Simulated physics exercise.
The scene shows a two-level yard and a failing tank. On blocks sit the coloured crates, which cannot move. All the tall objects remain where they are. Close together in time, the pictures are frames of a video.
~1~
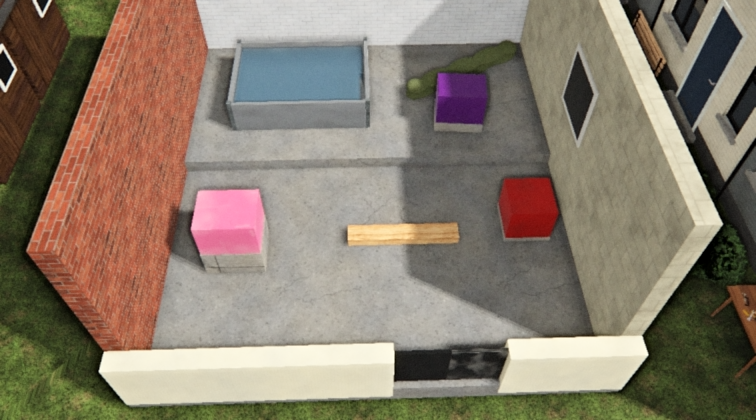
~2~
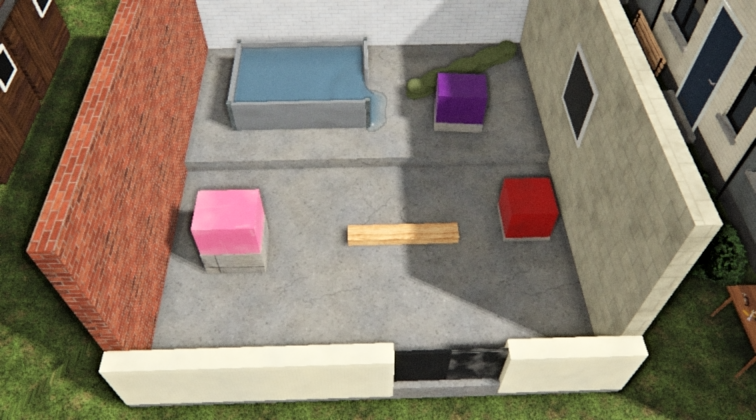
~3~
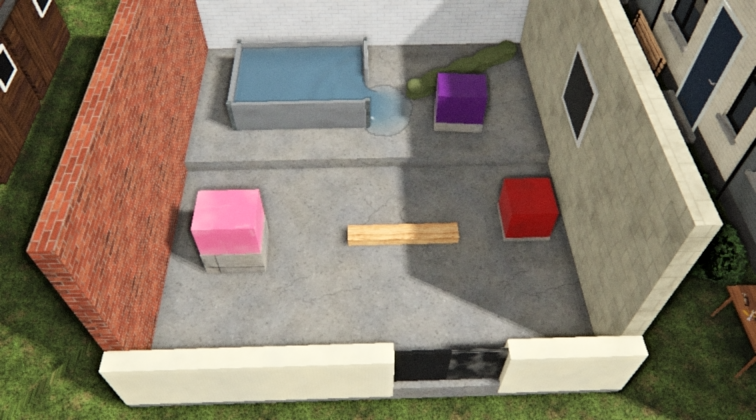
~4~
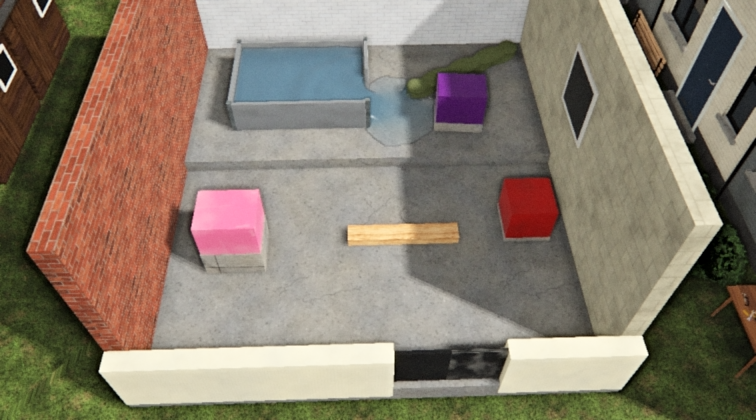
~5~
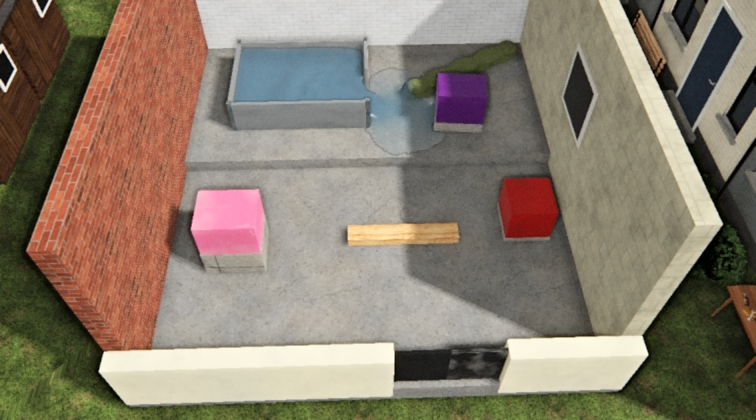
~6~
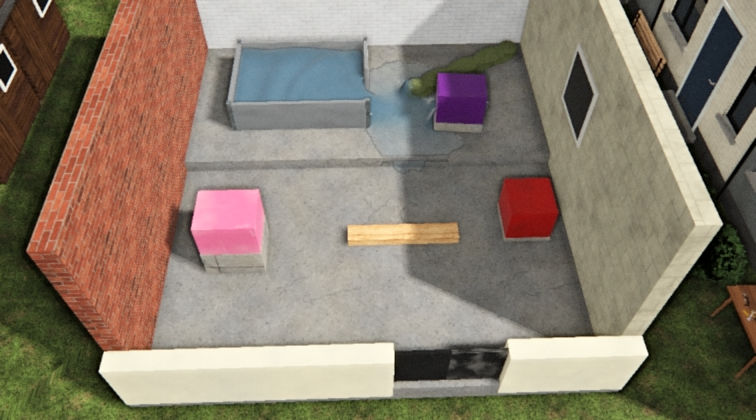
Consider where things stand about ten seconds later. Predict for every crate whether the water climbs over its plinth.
One by one: The purple crate doesn't remain clear of the water all along; the pink crate remains clear of the water all along; the red crate doesn't remain clear of the water all along.
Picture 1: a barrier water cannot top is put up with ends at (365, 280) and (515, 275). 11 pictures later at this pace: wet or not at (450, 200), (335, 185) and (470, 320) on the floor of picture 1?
Outcome by spot, in order - watered, unwatered, unwatered.
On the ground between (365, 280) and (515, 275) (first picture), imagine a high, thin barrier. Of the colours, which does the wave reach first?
First to be reached: The crate marked purple.
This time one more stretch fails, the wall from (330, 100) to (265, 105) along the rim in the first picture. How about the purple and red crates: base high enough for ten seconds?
My reading: Purple stays untouched, red gets drenched.
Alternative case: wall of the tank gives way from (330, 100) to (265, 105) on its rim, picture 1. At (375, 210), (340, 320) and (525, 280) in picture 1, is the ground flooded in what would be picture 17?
In order: Swamped, swamped, spared.
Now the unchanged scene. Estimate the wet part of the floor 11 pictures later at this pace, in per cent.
Roughly 30 %.
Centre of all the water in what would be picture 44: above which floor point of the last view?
The spot I would choose is (391, 142).
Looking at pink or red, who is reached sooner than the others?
Answer: The one in red.
A moment on, water covers 15 % of the floor; the purple crate water round its plinth, the pink crate not reached, the red crate water round its plinth.
Next, water covers 30 % of the floor; the purple crate water round its plinth, the pink crate not reached, the red crate water round its plinth.
Then, water covers 45 % of the floor; the purple crate water round its plinth, the pink crate water round its plinth, the red crate water round its plinth.
Later, water covers 65 % of the floor; the purple crate water round its plinth, the pink crate water round its plinth, the red crate water round its plinth.
In the end, water covers 85 % of the floor; the purple crate was topped, the pink crate stayed above the water, the red crate was topped.
